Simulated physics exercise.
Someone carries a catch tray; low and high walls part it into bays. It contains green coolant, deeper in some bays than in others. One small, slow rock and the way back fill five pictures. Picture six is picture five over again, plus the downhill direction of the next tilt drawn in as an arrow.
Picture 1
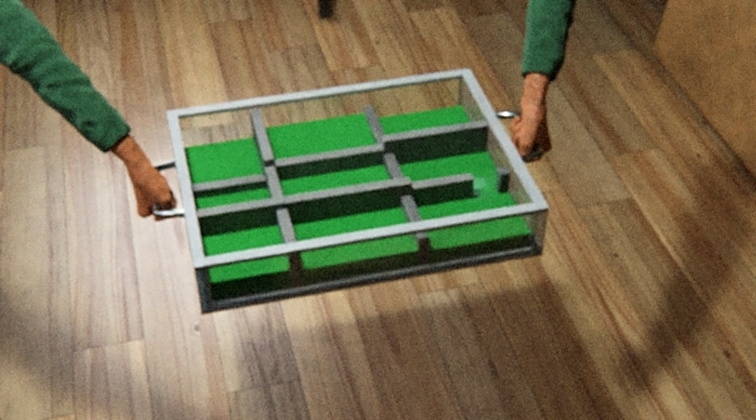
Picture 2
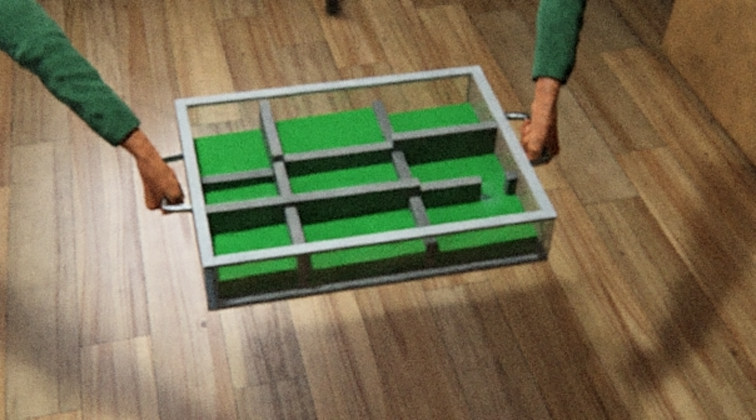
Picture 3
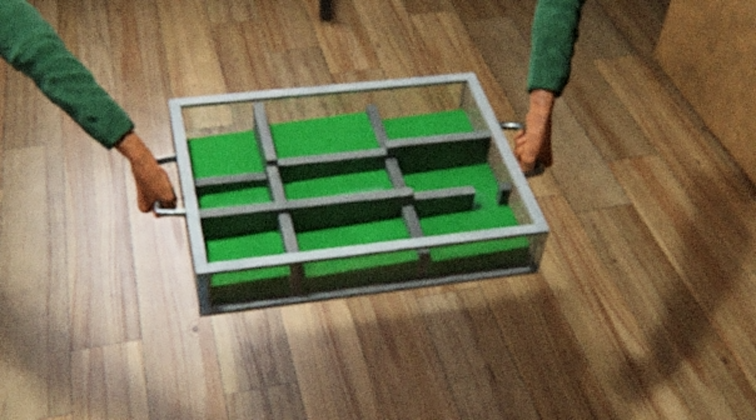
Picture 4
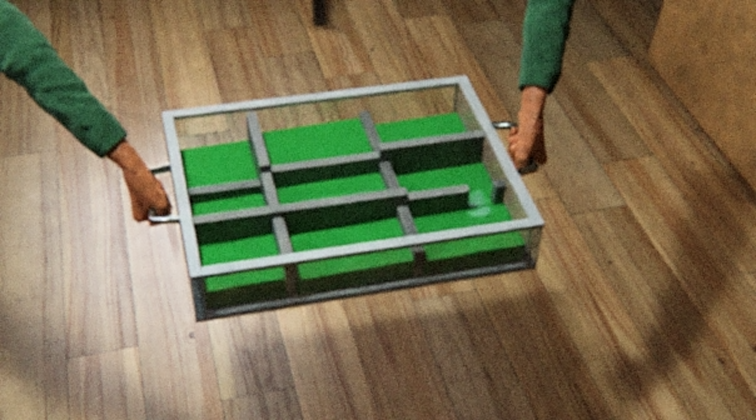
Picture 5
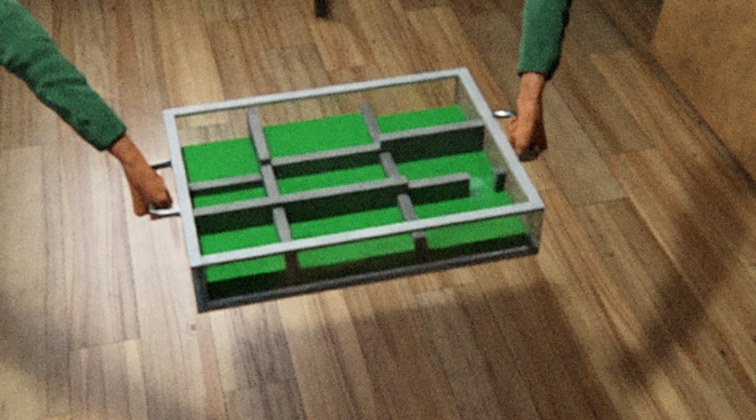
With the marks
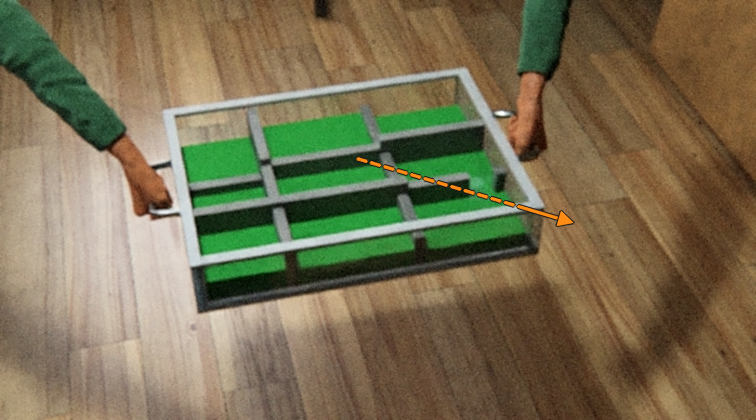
Above a wooden floor, two hands in green sleeves hold a clear-sided tray of bright green liquid, split into bays by grey walls; they tilt it slightly toward the front right, then bring it back level.
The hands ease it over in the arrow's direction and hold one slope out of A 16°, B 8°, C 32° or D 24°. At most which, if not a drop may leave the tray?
Angle A.
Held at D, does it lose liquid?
Yes, it does.
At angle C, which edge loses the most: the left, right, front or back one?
The right rim.
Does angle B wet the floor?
No, not at all.
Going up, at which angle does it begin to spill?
That is angle D.
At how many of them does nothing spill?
Two of the four.
The arrow ends at (567, 221).
With A, nothing spills; the back right bay holds the most.
With B, nothing spills; the back middle bay holds the most.
With C, about 44 % goes over the rim.
With D, about 10 % goes over the rim.
